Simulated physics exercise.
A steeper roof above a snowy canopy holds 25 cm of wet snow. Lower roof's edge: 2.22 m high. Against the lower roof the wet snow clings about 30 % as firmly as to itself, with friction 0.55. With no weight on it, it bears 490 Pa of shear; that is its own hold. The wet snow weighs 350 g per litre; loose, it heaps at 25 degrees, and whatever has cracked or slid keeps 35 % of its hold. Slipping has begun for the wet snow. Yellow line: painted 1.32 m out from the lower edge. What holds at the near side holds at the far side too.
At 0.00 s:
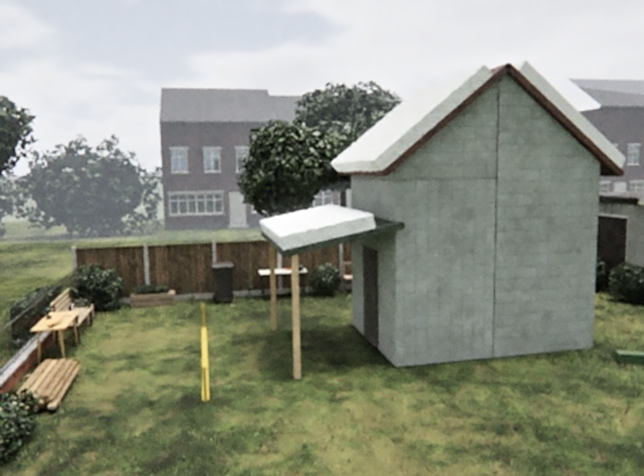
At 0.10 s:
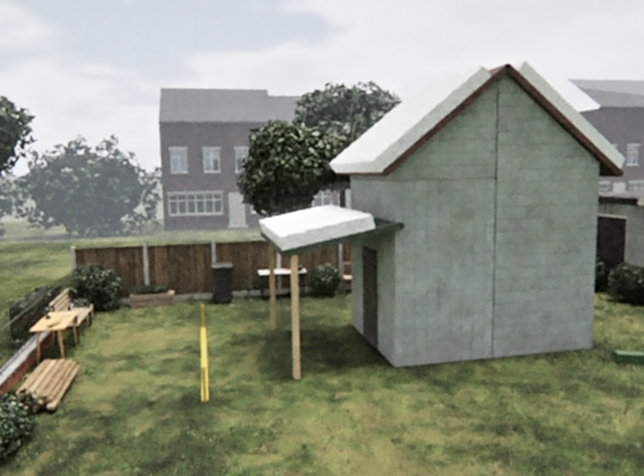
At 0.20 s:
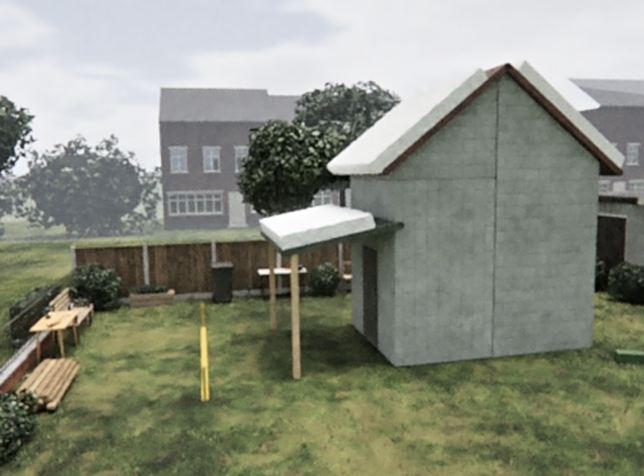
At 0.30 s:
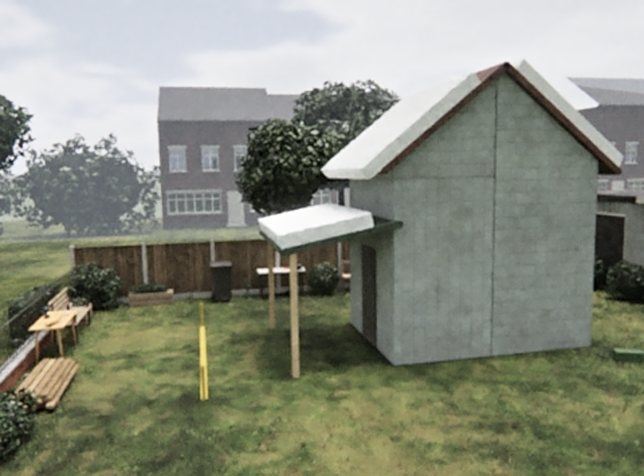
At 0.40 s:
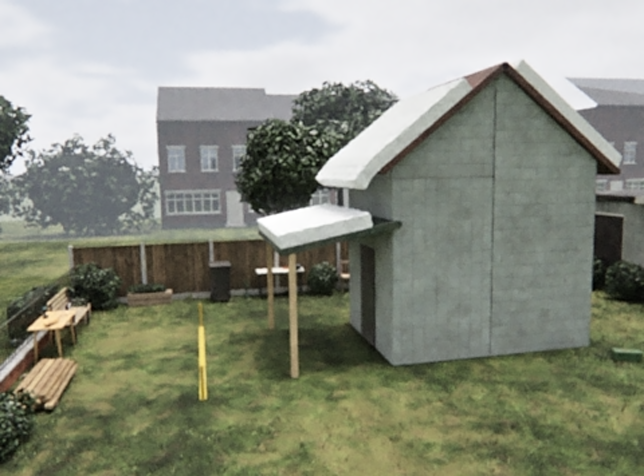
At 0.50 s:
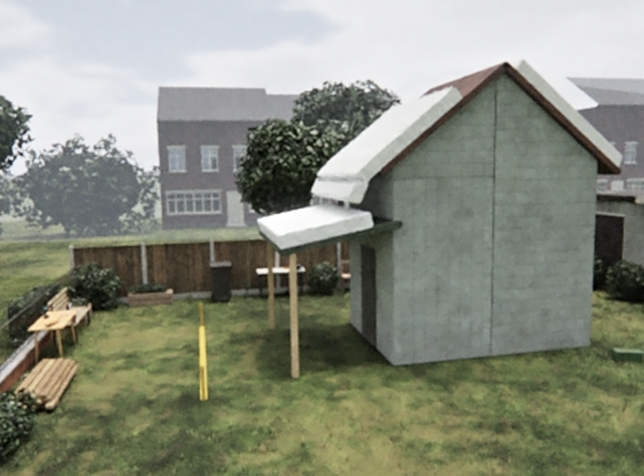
A thick white slab of snow slid slowly down the left side of the small grey building's steep roof, baring reddish roof near the peak and cracking as its lower end reached past the edge.
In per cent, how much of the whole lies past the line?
30 per cent.
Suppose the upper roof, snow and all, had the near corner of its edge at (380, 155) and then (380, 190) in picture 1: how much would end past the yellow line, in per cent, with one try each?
Try 1: Near 45 %; try 2: Near 12 %.
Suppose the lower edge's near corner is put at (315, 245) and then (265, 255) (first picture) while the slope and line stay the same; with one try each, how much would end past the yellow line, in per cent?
Try 1: Near 40 %; try 2: Near 25 %.
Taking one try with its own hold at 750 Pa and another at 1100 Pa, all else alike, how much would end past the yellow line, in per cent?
About 20 % first, about 8 % second.
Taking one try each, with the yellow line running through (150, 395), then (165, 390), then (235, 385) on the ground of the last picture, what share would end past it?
Respectively about 14 in a hundred, 18 in a hundred and 40 in a hundred.
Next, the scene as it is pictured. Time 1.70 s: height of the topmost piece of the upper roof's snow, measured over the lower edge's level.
Roughly 0.6 m.
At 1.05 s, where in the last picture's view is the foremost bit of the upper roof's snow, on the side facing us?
Roughly at the pixel (273, 229).
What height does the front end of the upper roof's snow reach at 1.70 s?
About 0.2 m.
After 1.05 s, none is below the lower edge and 0 % is past the line.
After 1.70 s, 40 % is below the lower edge and 14 % is past the line.
After 2.35 s, 55 % is below the lower edge and 30 % is past the line.
After 3.00 s, 55 % is below the lower edge and 30 % is past the line.
After 3.10 s, at the end, 55 % is below the lower edge and 30 % is past the line.
